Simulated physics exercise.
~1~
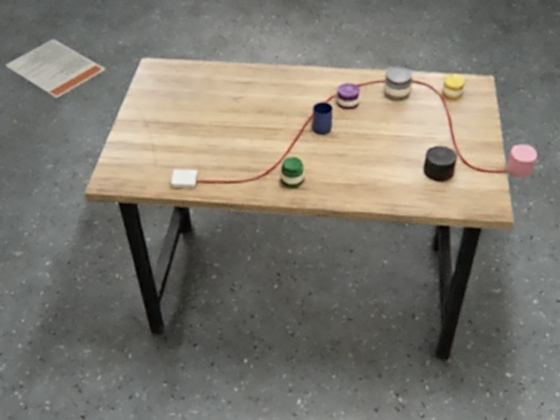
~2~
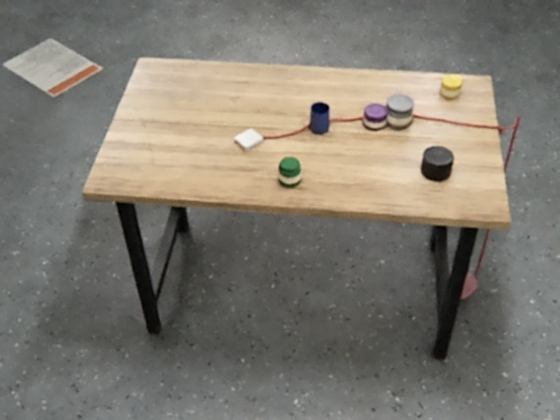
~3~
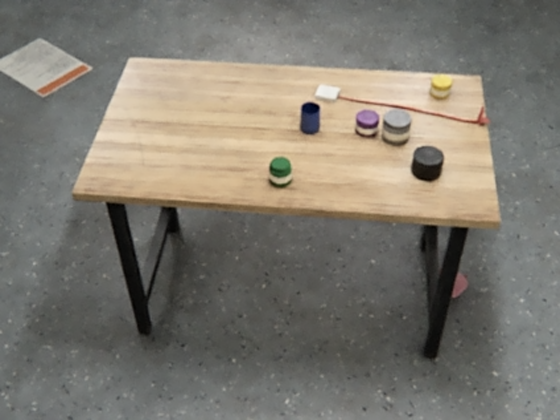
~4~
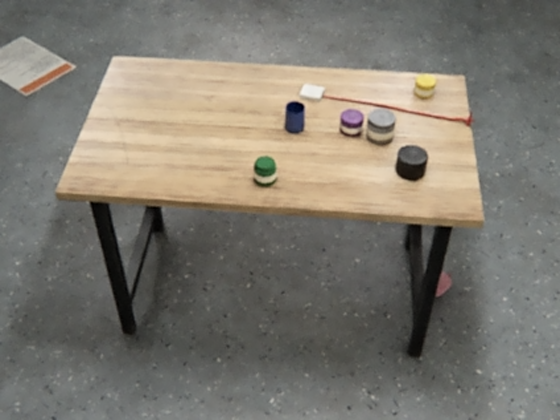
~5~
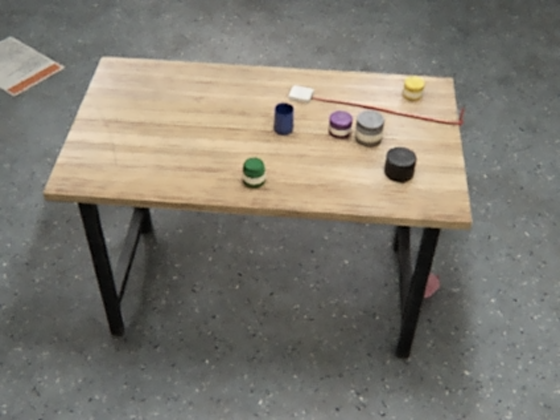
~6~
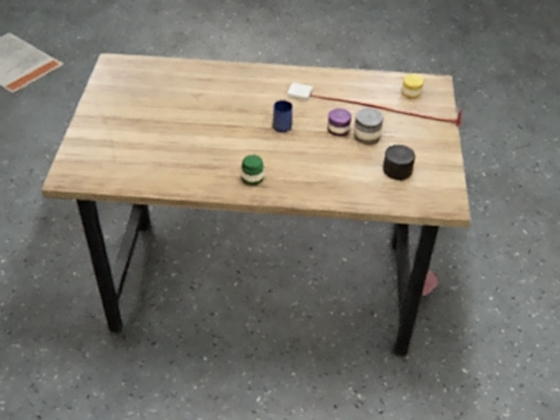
On a wooden table, a pink object drops off the right edge, its red cable dragging a white block and shifting two tins before hanging still.
